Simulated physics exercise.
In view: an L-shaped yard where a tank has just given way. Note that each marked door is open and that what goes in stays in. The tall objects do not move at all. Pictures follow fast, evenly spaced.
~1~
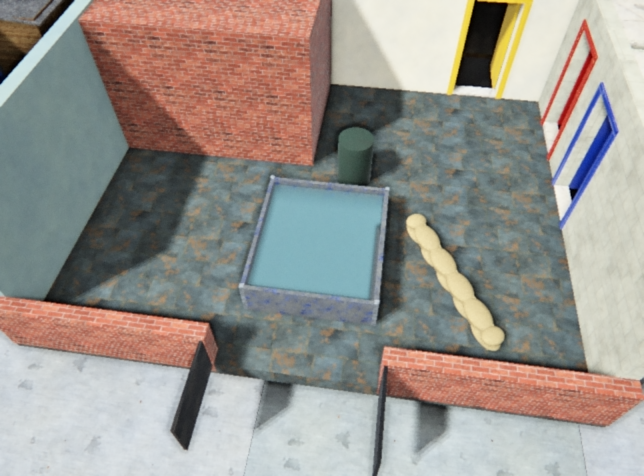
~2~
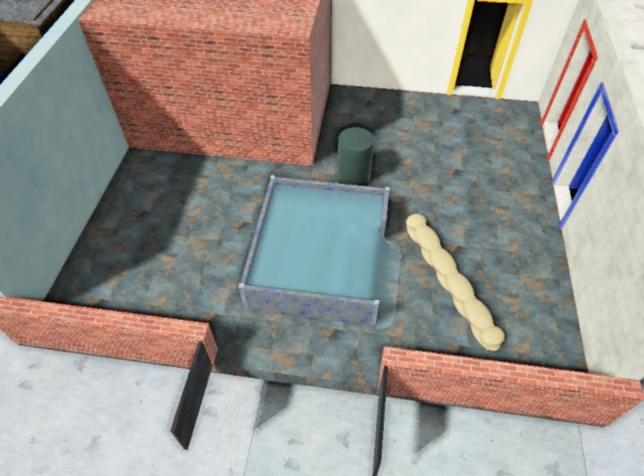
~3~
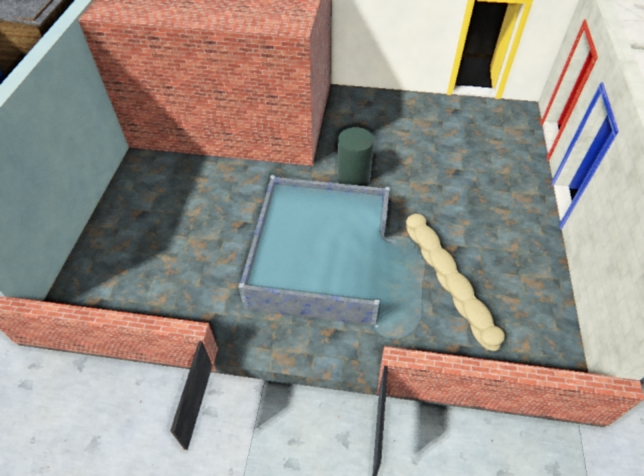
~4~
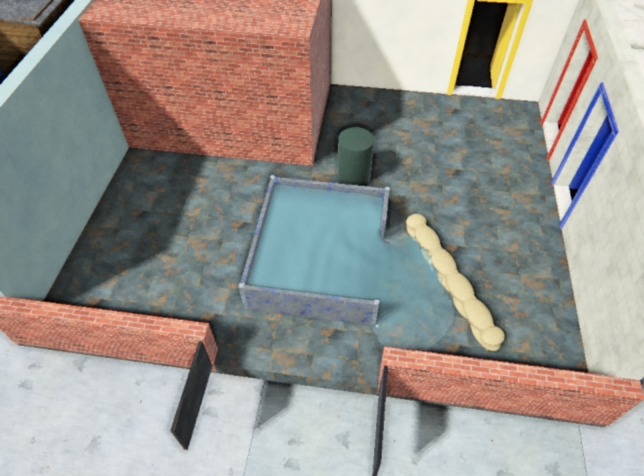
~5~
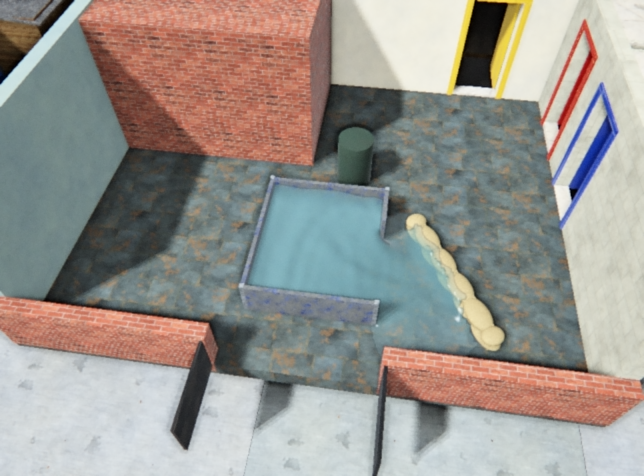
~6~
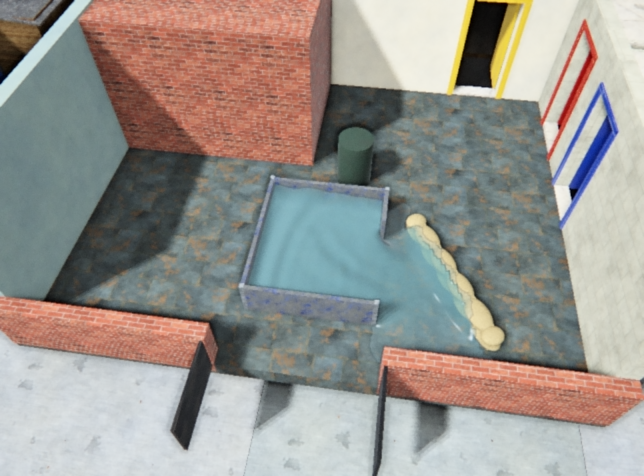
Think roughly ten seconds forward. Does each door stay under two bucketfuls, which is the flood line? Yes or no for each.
Yellow door - no, it floods; red door - yes, stays under; blue door - yes, stays under.
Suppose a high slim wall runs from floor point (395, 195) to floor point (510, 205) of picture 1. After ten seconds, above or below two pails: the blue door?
Looks like the blue door surpasses that amount here.
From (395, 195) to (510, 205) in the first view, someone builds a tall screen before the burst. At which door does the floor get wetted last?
That's the yellow door.
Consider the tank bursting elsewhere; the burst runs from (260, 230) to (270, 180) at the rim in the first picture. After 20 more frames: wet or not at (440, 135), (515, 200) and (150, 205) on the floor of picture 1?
Going through them, the first would be still bare, the next still bare and the last submerged.
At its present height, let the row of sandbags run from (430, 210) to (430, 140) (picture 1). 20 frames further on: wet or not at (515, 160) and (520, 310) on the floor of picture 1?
Taken in order, the two places are drenched and drenched.
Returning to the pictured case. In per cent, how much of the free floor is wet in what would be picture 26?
It comes to roughly 45 in a hundred.
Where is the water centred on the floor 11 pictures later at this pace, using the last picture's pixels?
It is around (387, 288).
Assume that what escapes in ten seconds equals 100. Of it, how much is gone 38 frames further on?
Around 55 percent.
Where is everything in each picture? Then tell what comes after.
In the first frame, the tank at (320, 238) is whole and still.
In the second frame, the front is at (391, 244), out from the gap at (376, 275).
In the third frame, water pours out at (376, 276) and has run to (403, 239).
In the fourth frame, water pours out at (376, 276) and has run to (447, 321).
In the fifth frame, water pours out at (376, 276) and has run to (472, 339).
In the sixth frame, water pours out at (376, 275) and has run to (482, 359).
A moment on, water covers 15 % of the floor; the yellow door not reached, the red door not reached, the blue door not reached.
Next, water covers 25 % of the floor; the yellow door not reached, the red door not reached, the blue door not reached.
Then, water covers 45 % of the floor; the yellow door not reached, the red door not reached, the blue door wet at the sill, nothing in.
Later, water covers 70 % of the floor; the yellow door under two buckets in, the red door wet at the sill, nothing in, the blue door under two buckets in.
In the end, water covers 85 % of the floor; the yellow door over two buckets in, the red door wet at the sill, nothing in, the blue door under two buckets in.
